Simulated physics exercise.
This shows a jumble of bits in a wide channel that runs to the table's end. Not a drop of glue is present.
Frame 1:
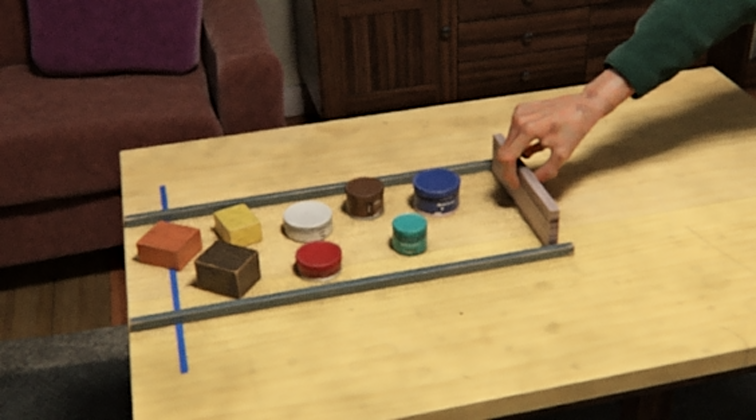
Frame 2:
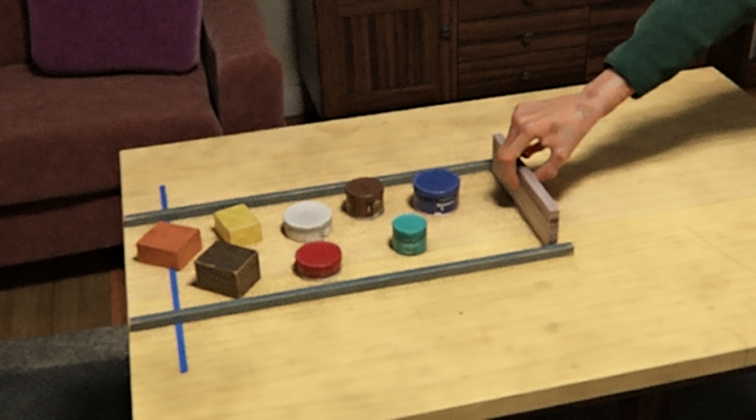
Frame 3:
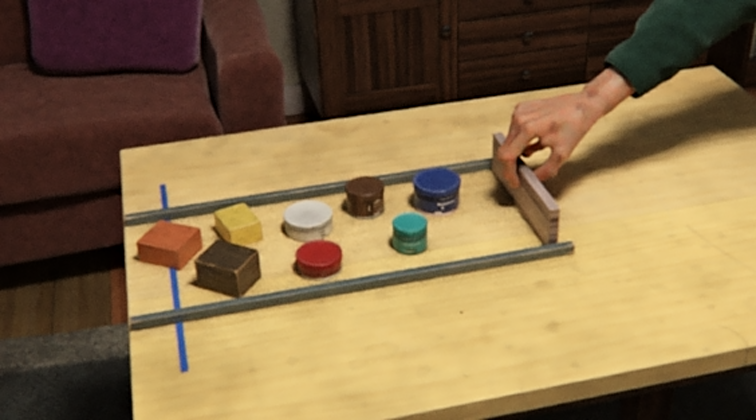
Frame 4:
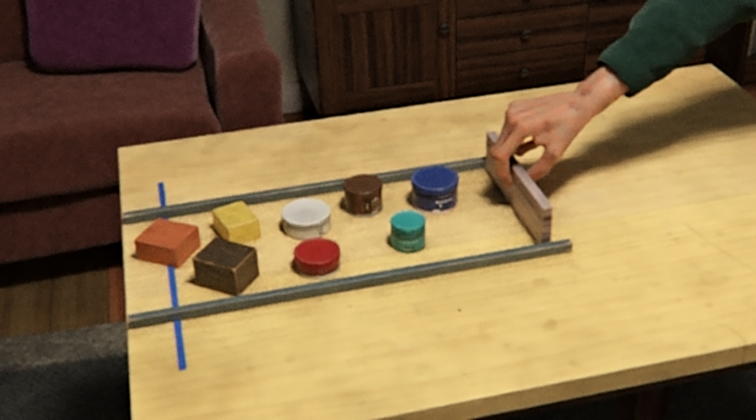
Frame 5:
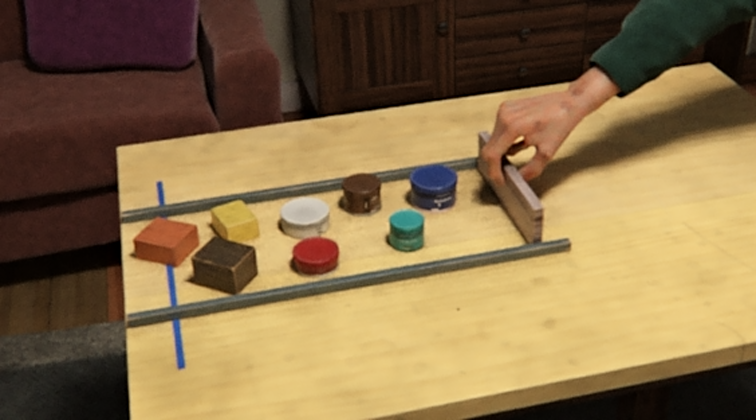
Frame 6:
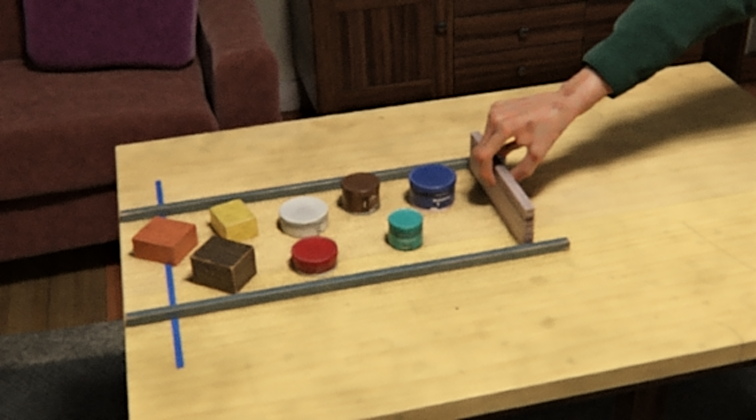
On a wooden table in a living room, a hand holds a board upright between two parallel rods, beside small blocks and round containers, then slides it a short way left while the blocks and containers stay almost still.
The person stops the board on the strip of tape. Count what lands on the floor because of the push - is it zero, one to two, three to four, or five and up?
Three, maybe four go.
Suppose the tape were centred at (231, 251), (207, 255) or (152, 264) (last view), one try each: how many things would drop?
Respectively 1, 1 and 4.
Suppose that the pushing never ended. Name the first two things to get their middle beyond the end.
First comes the orange block, followed by the black block.
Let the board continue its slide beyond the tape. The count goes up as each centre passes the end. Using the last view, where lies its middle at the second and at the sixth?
Near (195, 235) and (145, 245).
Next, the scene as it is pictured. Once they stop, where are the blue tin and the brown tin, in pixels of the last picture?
(139, 243) and (142, 218).
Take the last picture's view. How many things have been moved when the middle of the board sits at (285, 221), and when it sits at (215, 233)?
I count 8 first and 8 after.
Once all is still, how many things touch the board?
That number would be 4.
Soon after, none off yet; orange block at rest near (165, 241); black block at rest near (224, 264); yellow block at rest near (234, 222).
After that, none off yet; orange block moving near (161, 241); black block at rest near (220, 265); yellow block displaced a little near (214, 226).
And then, none off yet; orange block tilting a little near (110, 247); black block displaced about its own width near (160, 285); yellow block displaced well along near (161, 232).
In the end, the number that fall off is three or four; gone, white tub, yellow block, black block and orange block.
